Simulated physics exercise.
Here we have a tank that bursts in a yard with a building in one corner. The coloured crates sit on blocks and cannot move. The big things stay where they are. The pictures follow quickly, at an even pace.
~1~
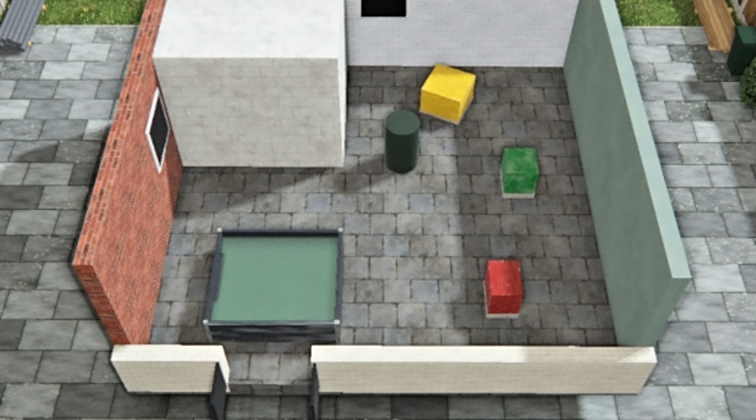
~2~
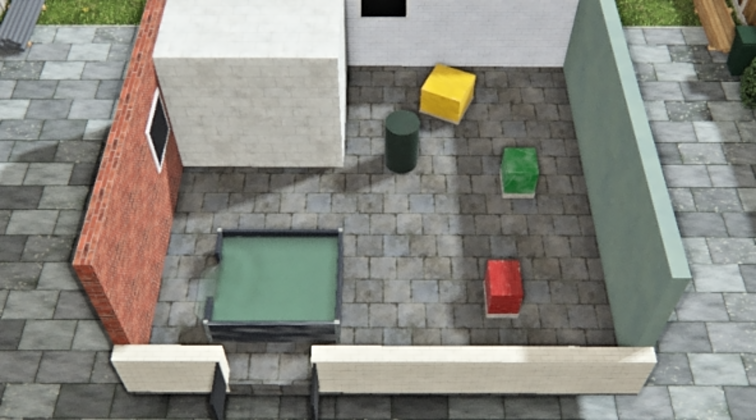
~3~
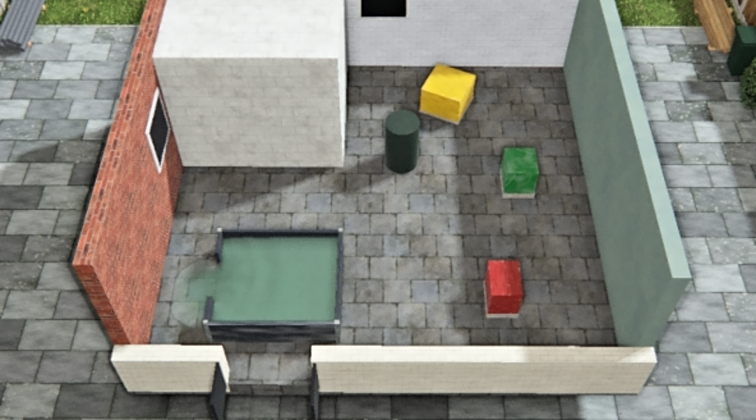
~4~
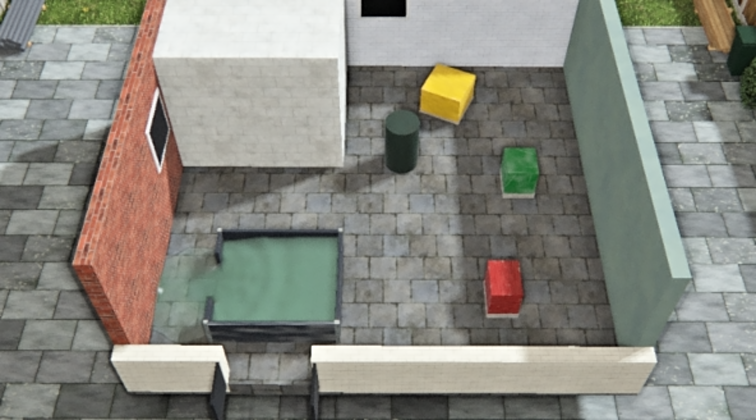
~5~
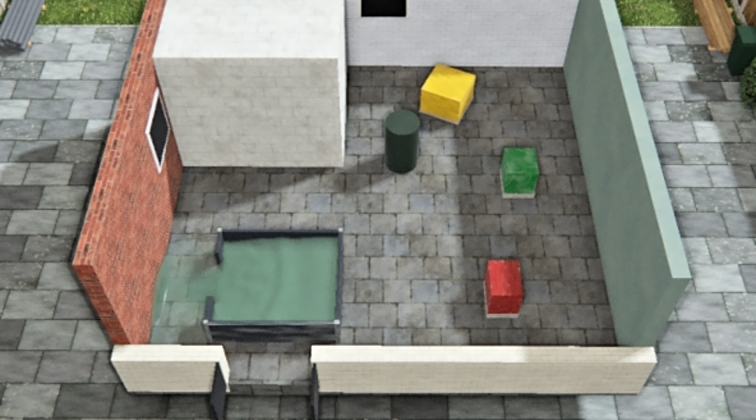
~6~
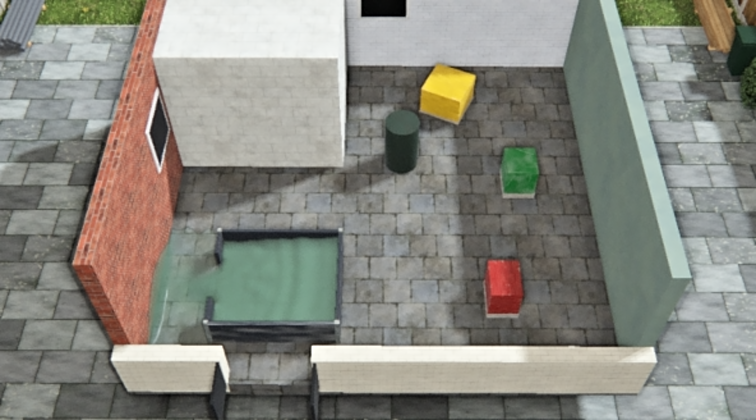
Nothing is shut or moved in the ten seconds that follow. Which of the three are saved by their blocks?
One by one: The green crate stays dry; the yellow crate stays dry; the red crate stays dry.
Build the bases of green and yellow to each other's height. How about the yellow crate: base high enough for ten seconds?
My reading: Yellow crate remains dry.
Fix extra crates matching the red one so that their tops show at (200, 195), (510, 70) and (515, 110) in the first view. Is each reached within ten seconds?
One after the other: Is wetted, remains dry, keeps dry.
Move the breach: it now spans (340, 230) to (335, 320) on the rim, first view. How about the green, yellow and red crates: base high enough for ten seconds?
In short: Green is wetted; yellow gets wet; red takes water.
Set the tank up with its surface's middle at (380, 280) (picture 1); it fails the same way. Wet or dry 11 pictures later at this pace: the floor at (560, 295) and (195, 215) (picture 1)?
As listed: Not flooded, flooded.
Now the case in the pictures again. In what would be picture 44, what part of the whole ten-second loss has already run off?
About 60 per cent.
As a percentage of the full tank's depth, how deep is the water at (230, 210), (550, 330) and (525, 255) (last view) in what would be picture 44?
In that order: 6, 4 and 4 per cent.
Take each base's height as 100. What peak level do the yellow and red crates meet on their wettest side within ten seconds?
Near 20 and 60 in a hundred.
A moment on, water covers 10 % of the floor; the green crate not reached, the yellow crate not reached, the red crate not reached.
Next, water covers 15 % of the floor; the green crate not reached, the yellow crate not reached, the red crate not reached.
Then, water covers 30 % of the floor; the green crate not reached, the yellow crate not reached, the red crate not reached.
Later, water covers 55 % of the floor; the green crate water round its plinth, the yellow crate not reached, the red crate water round its plinth.
In the end, water covers 70 % of the floor; the green crate stayed above the water, the yellow crate stayed above the water, the red crate stayed above the water.
